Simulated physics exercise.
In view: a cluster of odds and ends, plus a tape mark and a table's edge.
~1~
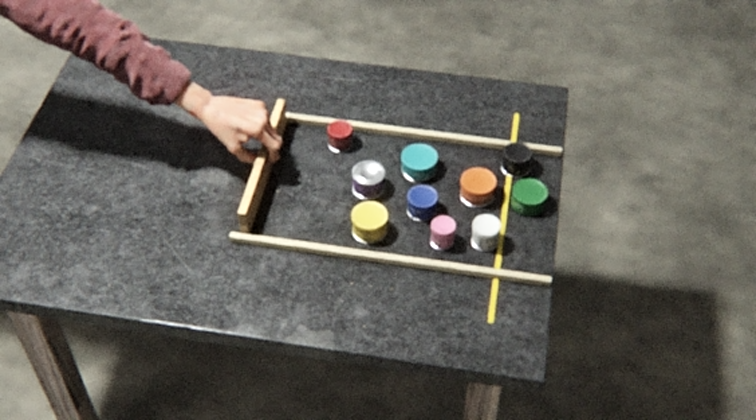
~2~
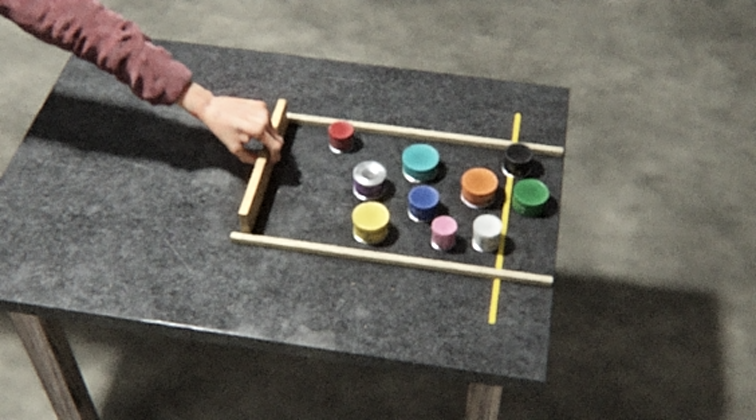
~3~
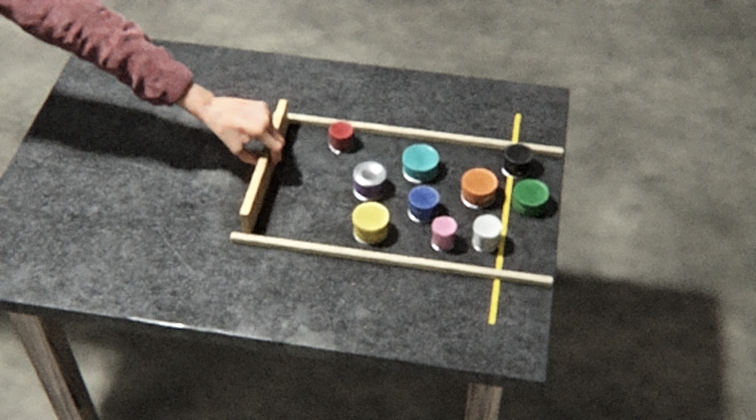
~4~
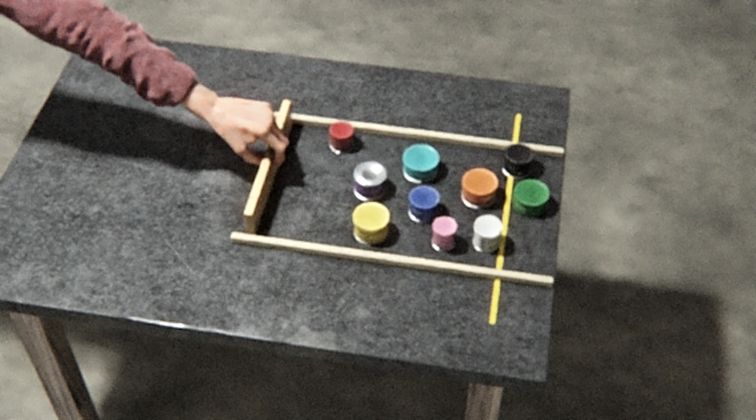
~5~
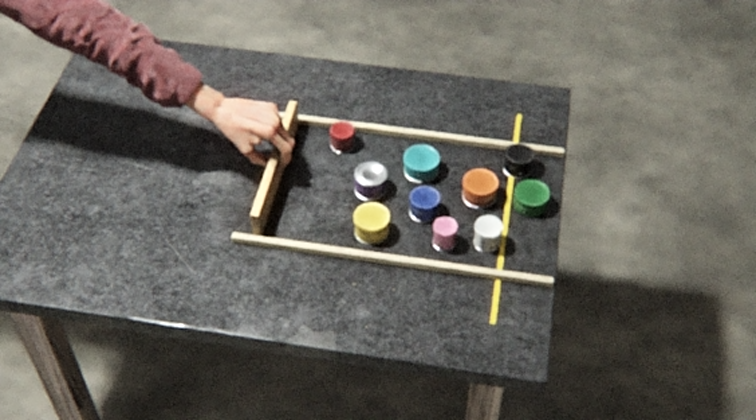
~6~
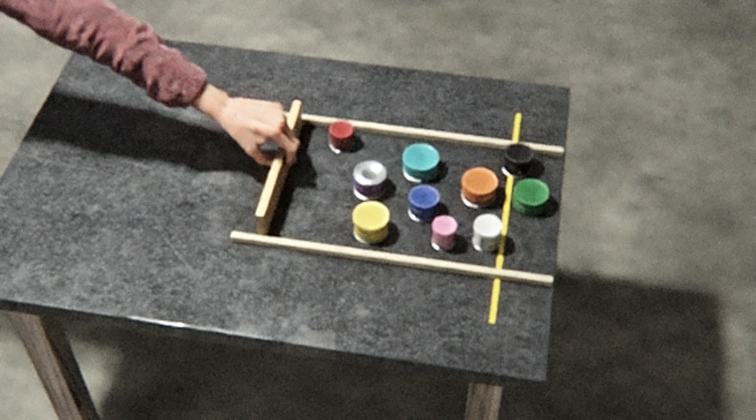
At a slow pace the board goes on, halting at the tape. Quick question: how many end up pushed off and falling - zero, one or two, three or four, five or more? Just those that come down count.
I predict exactly one or two will slip off.
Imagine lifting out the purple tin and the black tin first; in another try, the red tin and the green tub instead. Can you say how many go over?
1 in the first case, 0 in the second.
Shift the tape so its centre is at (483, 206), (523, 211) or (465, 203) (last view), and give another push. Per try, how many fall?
Per try in turn: 1, 5, 0.
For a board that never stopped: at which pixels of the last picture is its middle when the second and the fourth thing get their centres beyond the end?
First: Around (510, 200). Next: Around (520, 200).
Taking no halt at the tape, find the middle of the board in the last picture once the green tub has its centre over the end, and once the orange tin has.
The middle is at (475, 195) when it's the green tub, and at (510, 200) when it's the orange tin.
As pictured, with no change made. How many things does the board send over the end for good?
Exactly 1.
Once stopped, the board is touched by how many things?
5 of them.
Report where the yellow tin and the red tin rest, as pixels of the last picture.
The yellow tin stops around (519, 250); the red tin around (526, 154).
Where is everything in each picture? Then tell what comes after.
Green tub (529, 197); black tin (516, 160); white pot (486, 233); board (264, 165); tape (505, 209), in the first picture.
Black tin (518, 161); orange tin (479, 188), in the second picture.
White pot (487, 234); yellow tin (371, 224), in the third picture.
Green tub (531, 199); blue pot (424, 205), in the fourth picture.
Black tin (519, 161); board (276, 167), in the fifth picture.
Green tub (531, 198); black tin (518, 160); white pot (487, 234); board (281, 167); tape (506, 209), in the sixth picture.
A little later, none off yet; green tub at rest near (531, 198); black tin at rest near (518, 160); white pot at rest near (487, 234).
Next, none off yet; green tub shifted a little near (547, 201); black tin at rest near (518, 160); white pot shifted about its own width near (523, 234).
When it is over, the number that fall off is one or two; down, green tub.
